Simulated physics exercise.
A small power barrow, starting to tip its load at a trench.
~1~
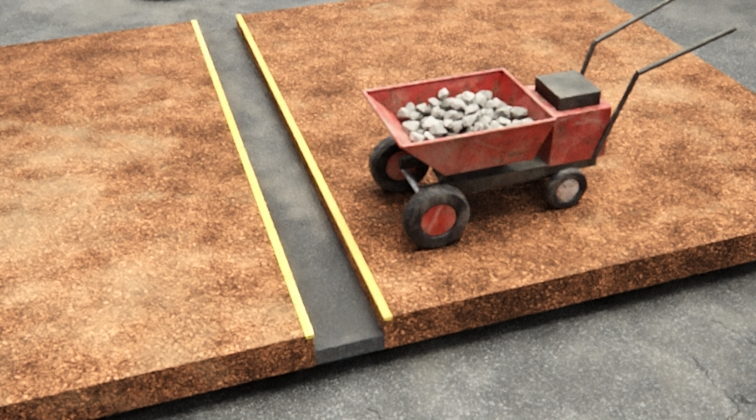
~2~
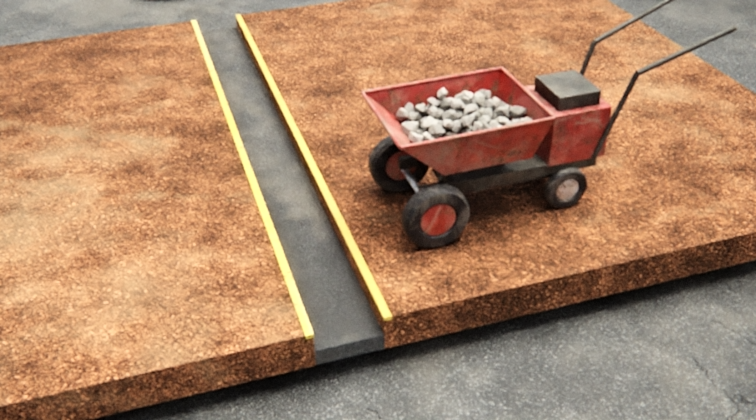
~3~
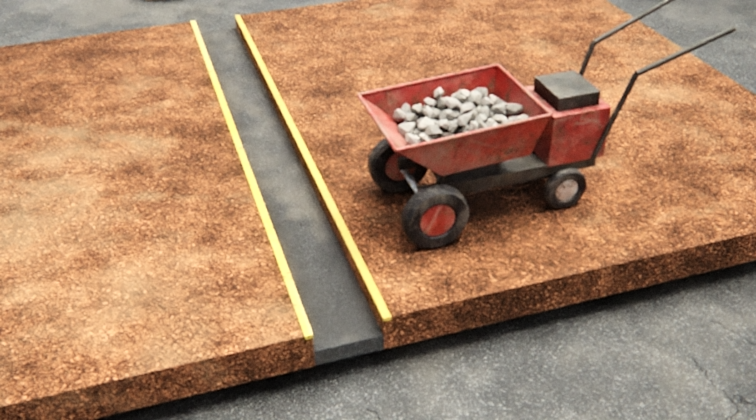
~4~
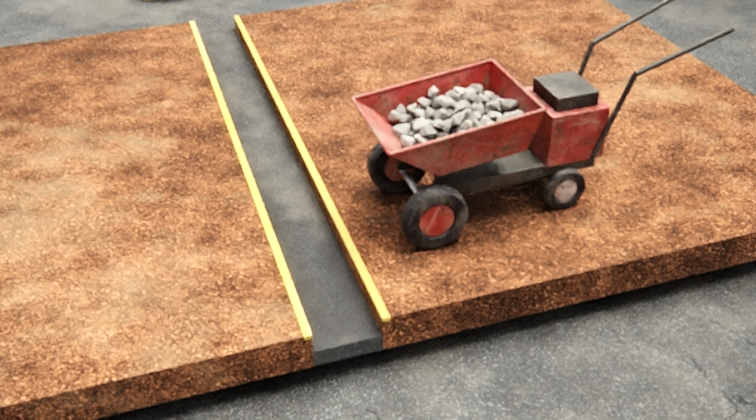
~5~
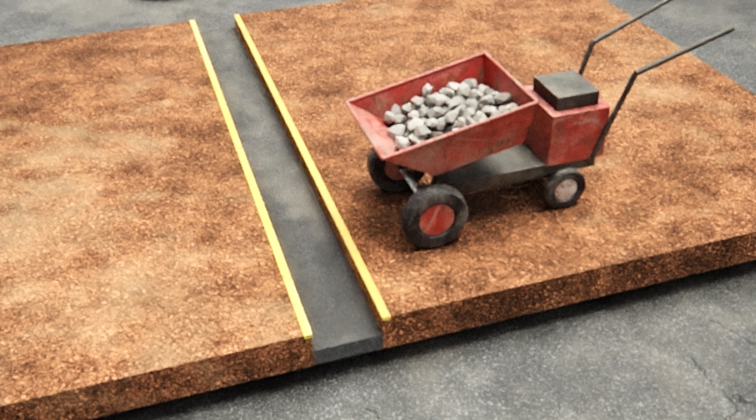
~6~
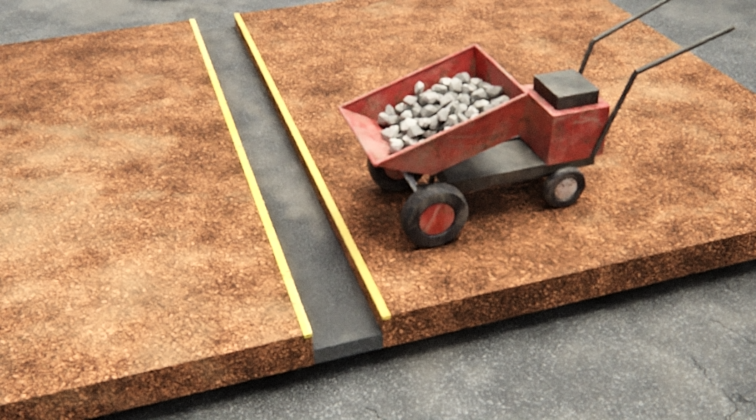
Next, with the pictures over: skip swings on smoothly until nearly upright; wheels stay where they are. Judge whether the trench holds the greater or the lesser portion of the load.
The trench holds the greater portion of it.
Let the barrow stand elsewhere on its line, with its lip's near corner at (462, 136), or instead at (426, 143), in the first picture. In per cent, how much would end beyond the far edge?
0 and 0 in a hundred, in that order.
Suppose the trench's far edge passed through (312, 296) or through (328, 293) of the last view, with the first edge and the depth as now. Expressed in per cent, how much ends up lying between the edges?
About 60 and 30 per cent.
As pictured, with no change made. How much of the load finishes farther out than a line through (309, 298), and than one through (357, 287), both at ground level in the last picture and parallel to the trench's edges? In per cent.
I'd put it near 10 in a hundred, then near 80 in a hundred.
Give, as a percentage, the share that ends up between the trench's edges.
Roughly 75 in a hundred.
Shortly afterwards, skip tipped steeply; the whole lot in the skip.
Next, skip tipped right over; near two thirds in the skip; near a third in or heaped over the trench.
Some moments later, skip tipped right over; near a quarter in the skip; the bulk in or heaped over the trench; only a few beyond it.
In the end, skip tipped right over; near a quarter in the skip; the bulk in or heaped over the trench; only a few beyond it.
